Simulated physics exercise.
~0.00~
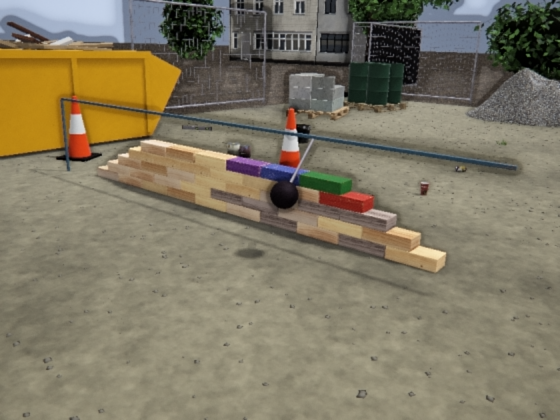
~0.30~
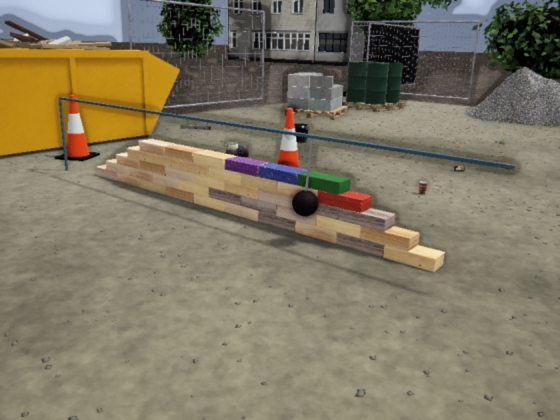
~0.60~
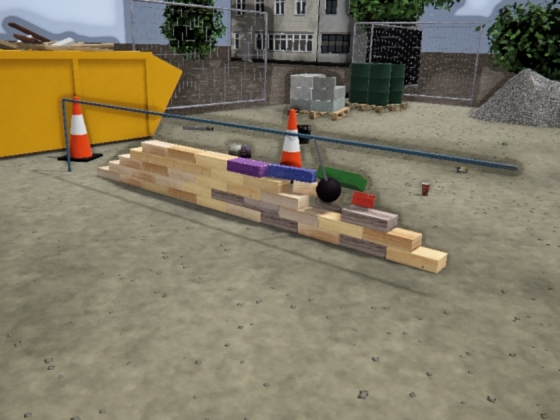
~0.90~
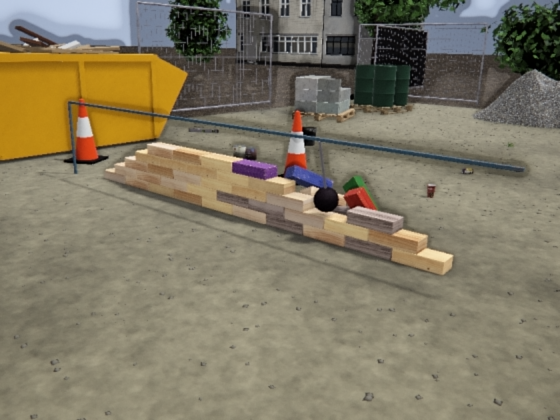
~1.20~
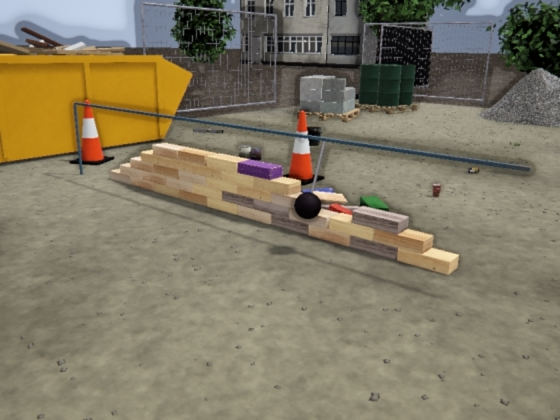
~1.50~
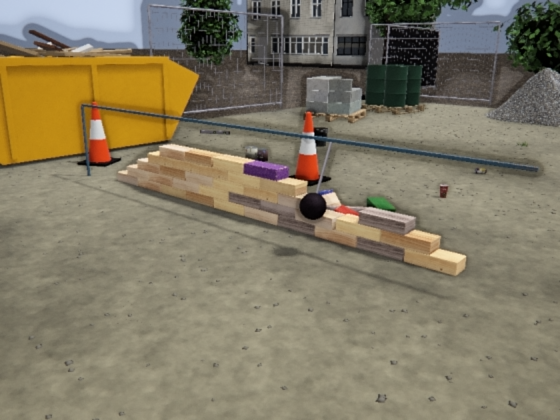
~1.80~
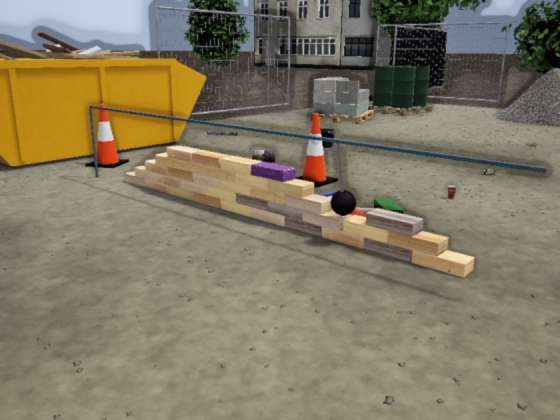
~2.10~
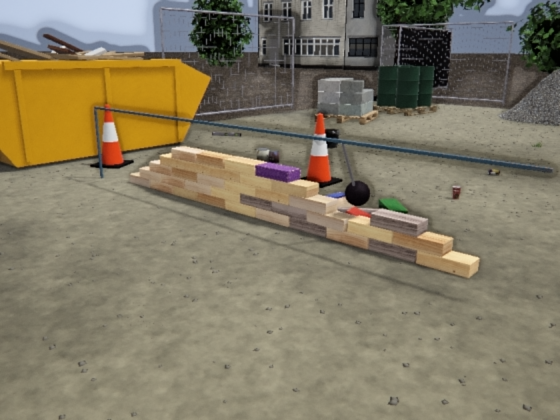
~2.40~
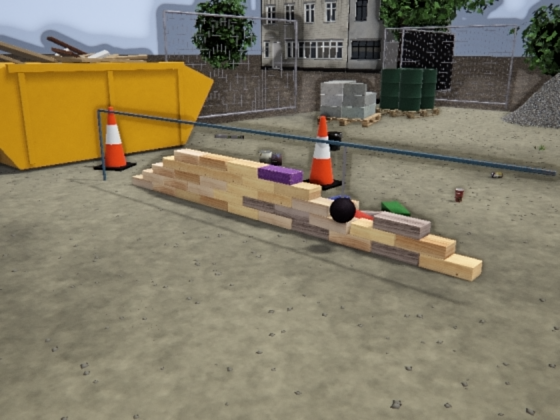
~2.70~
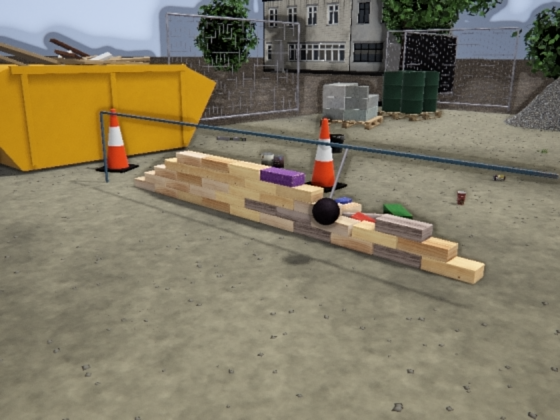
A black ball on a line swung into a stepped wall of wooden blocks in a yard, knocking the green, blue and red ones out of place, then kept swinging, while the purple block stayed put on top and the green one ended upside down.
